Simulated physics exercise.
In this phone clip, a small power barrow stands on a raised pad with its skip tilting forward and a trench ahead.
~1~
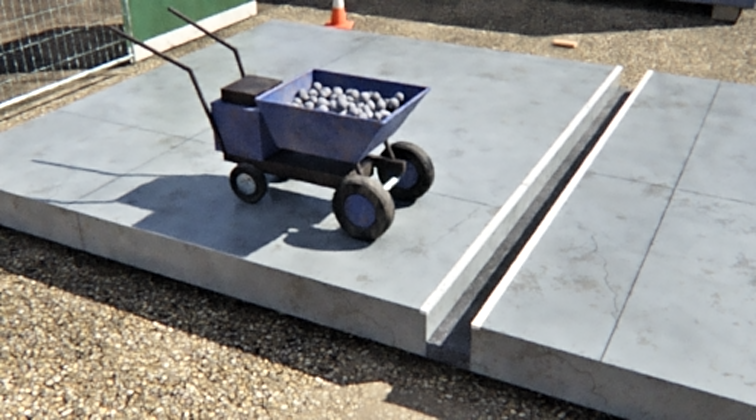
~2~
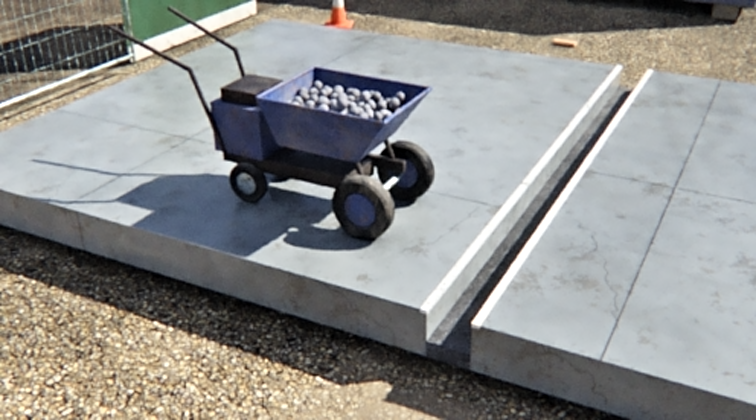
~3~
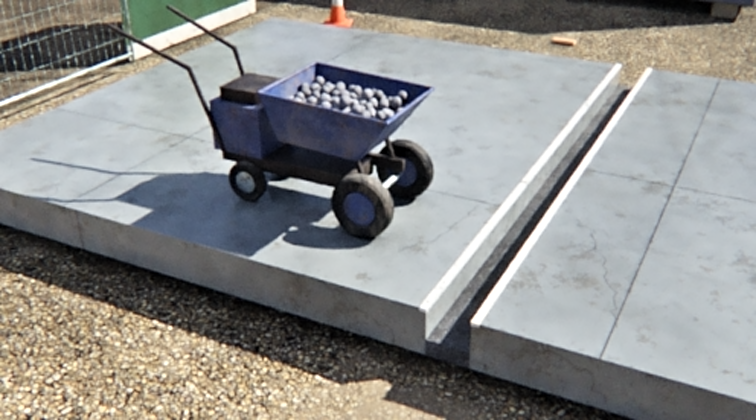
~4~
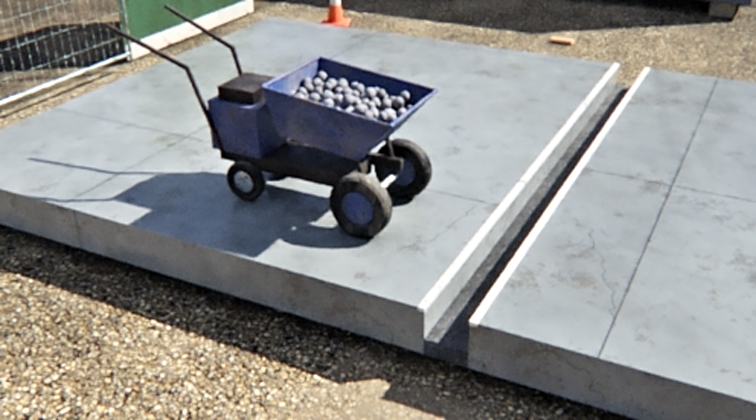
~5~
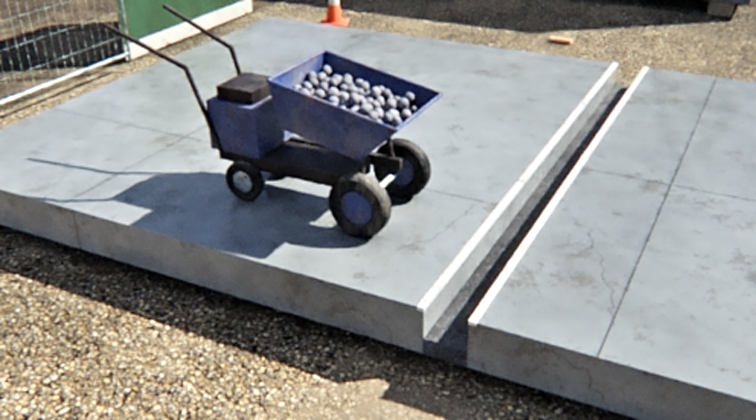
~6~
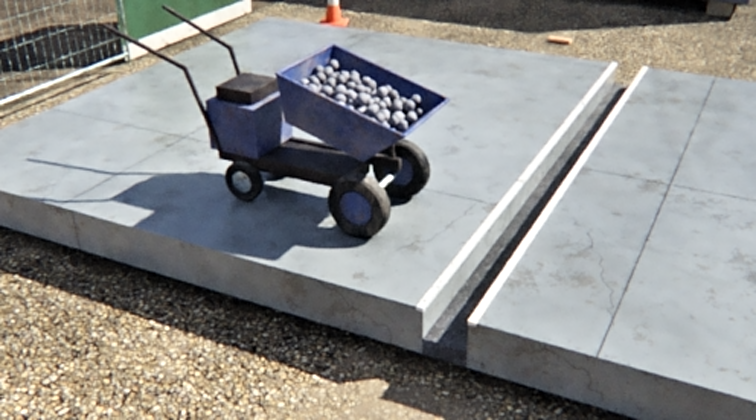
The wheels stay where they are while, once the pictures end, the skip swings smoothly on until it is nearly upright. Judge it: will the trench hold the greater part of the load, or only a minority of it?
Trench gets most.
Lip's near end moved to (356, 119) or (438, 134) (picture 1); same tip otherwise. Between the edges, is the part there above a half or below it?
Result A - a majority; result B - a minority.
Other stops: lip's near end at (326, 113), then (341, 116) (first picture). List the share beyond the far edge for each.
0 % and 0 %.
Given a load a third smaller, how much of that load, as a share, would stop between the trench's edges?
About 90 %.
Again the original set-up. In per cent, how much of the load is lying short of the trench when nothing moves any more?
About 5 per cent.
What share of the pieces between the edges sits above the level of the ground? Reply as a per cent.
20 per cent or thereabouts.
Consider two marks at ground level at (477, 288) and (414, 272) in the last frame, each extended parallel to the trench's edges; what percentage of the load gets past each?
Estimate: 30 % and 100 %, respectively.
Soon after the last picture, skip tipped steeply; all in the skip.
A little later, skip tipped right over; most in the skip; a stray few short of the trench; a small part in or heaped over the trench; a small part falling.
Later still, skip tipped right over; a small part in the skip; a stray few short of the trench; most in or heaped over the trench; a small part beyond it; a stray few falling.
By the end, skip tipped right over; a small part short of the trench; most in or heaped over the trench; a small part beyond it.
